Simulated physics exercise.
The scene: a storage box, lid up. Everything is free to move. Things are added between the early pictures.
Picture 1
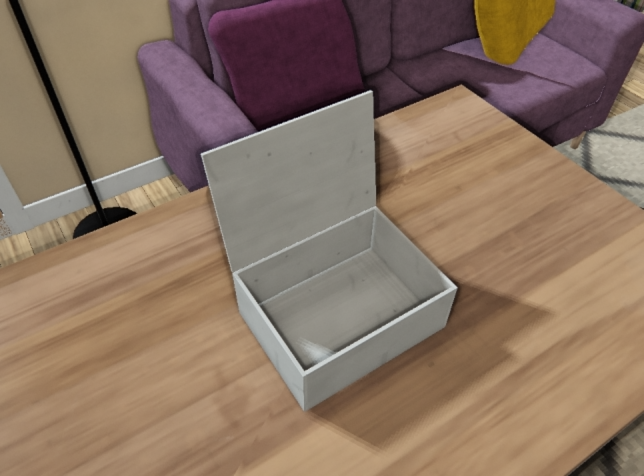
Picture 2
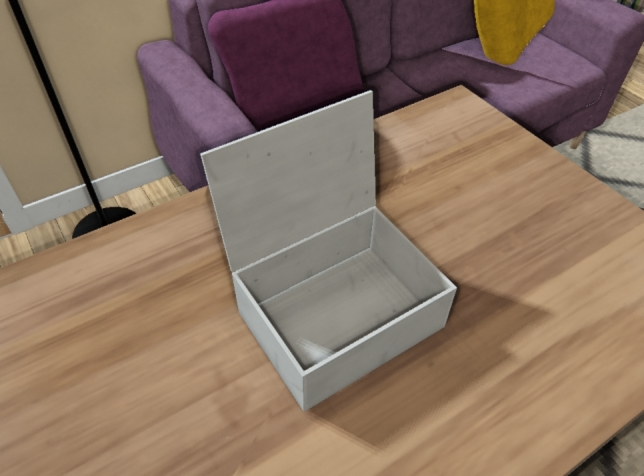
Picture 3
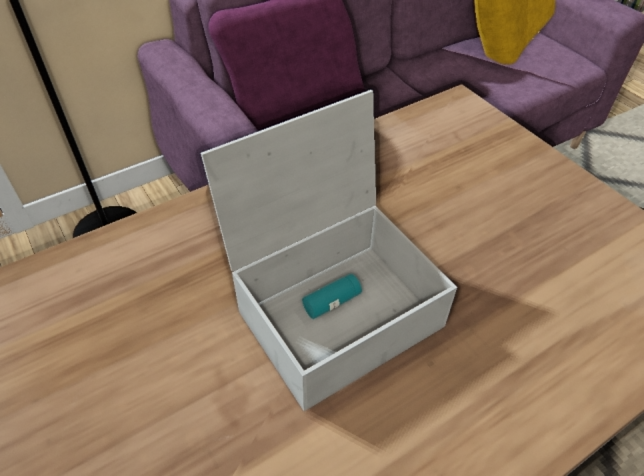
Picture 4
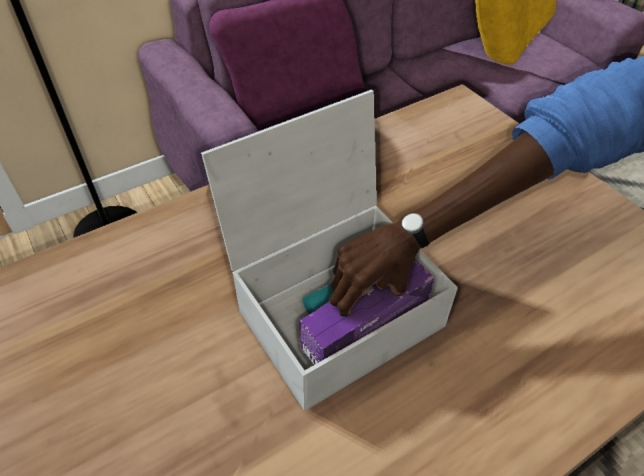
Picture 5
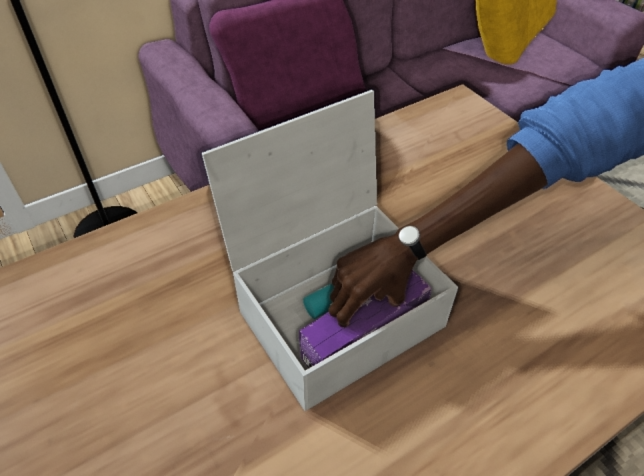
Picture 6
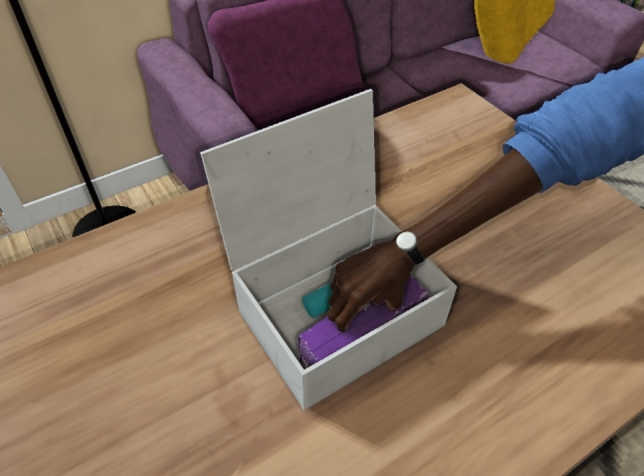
On a wooden table in front of a purple sofa, an open grey storage box sits empty. A small turquoise cylinder appears inside it, and then a hand in a blue sleeve reaches in from the right with a purple carton, lowering it slightly into place beside the cylinder.
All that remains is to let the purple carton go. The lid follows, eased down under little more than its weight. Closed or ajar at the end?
It sits on the rim.
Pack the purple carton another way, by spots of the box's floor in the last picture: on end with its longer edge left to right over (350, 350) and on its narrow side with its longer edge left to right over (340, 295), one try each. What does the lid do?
First, it is held up; second, it shuts flat.
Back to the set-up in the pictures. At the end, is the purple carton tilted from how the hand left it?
It keeps its pose.
Then, 1.10 s later than the last frame, lid starting down.
Then, 1.60 s later than the last frame, lid 60° above the rim.
Then, 2.00 s later than the last frame, lid 31° above the rim.
Then, 2.30 s later than the last frame, lid 7° above the rim.
When it is over, lid shut; both as before. End places, in pixels of the last picture, purple carton near (364, 327).
